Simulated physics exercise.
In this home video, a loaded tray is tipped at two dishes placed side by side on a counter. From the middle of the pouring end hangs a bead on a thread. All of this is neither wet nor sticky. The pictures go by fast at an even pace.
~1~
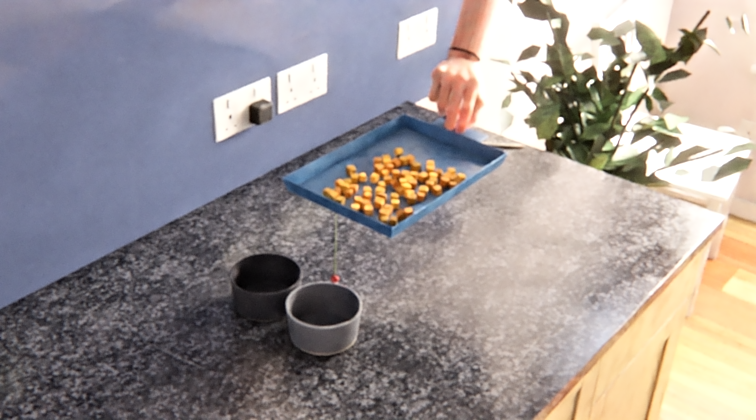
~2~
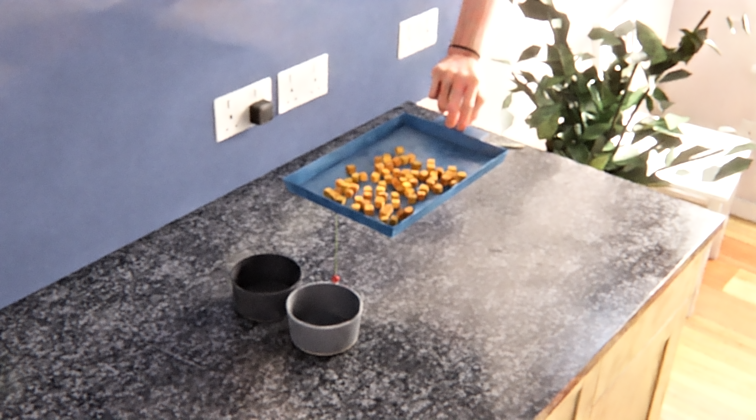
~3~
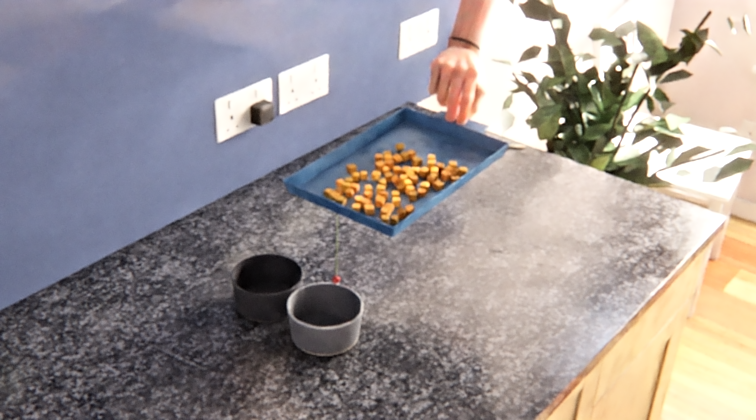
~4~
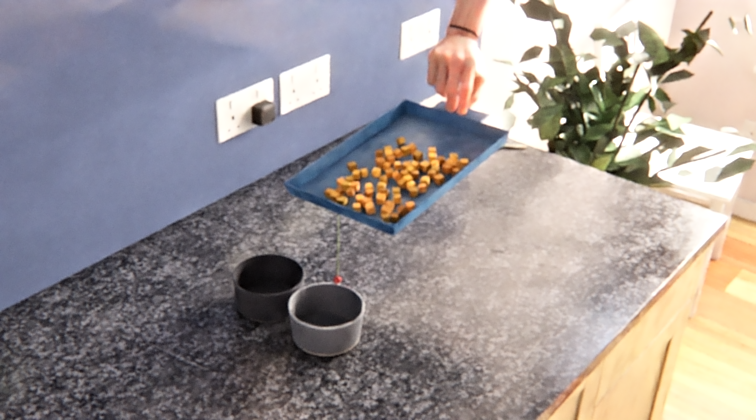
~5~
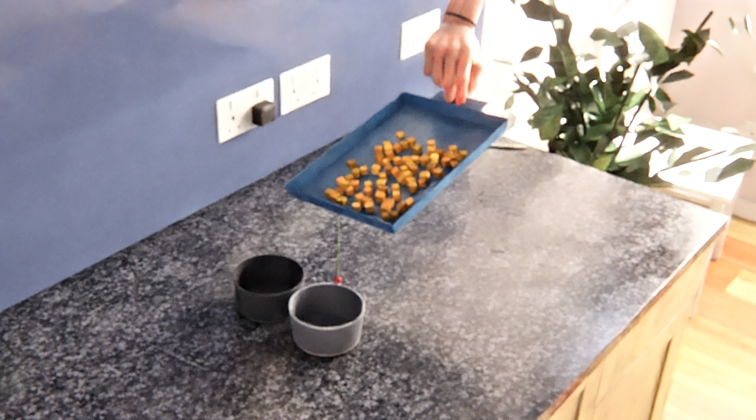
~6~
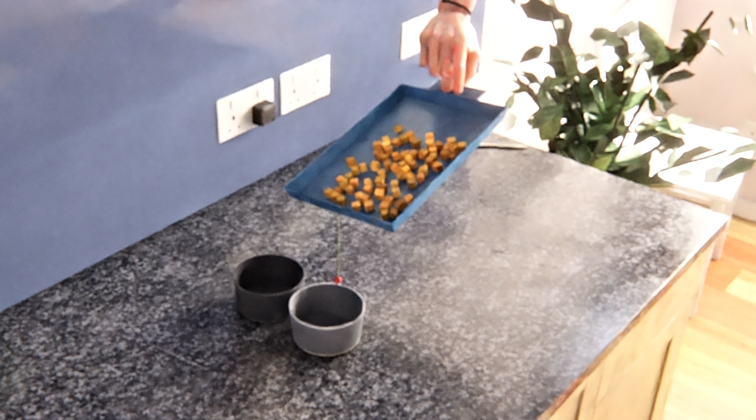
The clip opens on a blue tray of golden-brown croutons held by a hand above a speckled dark counter, near two small dishes, one black and one grey. The hand then raises the tray's far end, gradually steepening its slant toward the dishes, while the croutons stay bunched on it.
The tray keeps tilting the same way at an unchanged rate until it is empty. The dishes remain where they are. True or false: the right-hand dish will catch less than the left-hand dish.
True.
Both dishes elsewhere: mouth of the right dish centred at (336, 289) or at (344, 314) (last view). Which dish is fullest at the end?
In order of the tries: The dish on the left side, then the dish on the left side.
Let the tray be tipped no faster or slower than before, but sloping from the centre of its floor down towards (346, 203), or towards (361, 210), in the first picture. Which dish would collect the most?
The first slope favours the dish to the right, the second the dish to the right.
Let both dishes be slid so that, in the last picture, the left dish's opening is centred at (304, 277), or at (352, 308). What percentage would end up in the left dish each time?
You'd end up with around 70 per cent and then around 0 per cent.
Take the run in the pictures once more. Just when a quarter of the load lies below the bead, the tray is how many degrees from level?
Roughly 110 degrees from level.
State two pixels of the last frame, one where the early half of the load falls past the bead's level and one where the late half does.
I'd place the first part at (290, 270) and the rest at (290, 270).
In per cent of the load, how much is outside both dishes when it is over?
Roughly 20 per cent.
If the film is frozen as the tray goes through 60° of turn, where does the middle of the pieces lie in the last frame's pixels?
Roughly at (326, 190).
Soon after the last picture, tray tipped steeply; nearly all on the tray; a stray few in the left dish; a stray few in the air.
A little later, tray tipped right over; most on the tray; a stray few in the right dish; a small part in the left dish; a stray few outside both.
Later still, tray tipped past a quarter turn; about a quarter in the right dish; about half in the left dish; about a quarter outside both; a stray few in the air.
At rest, tray tipped past a quarter turn; about a quarter in the right dish; about half in the left dish; about a quarter outside both; a stray few in the air.
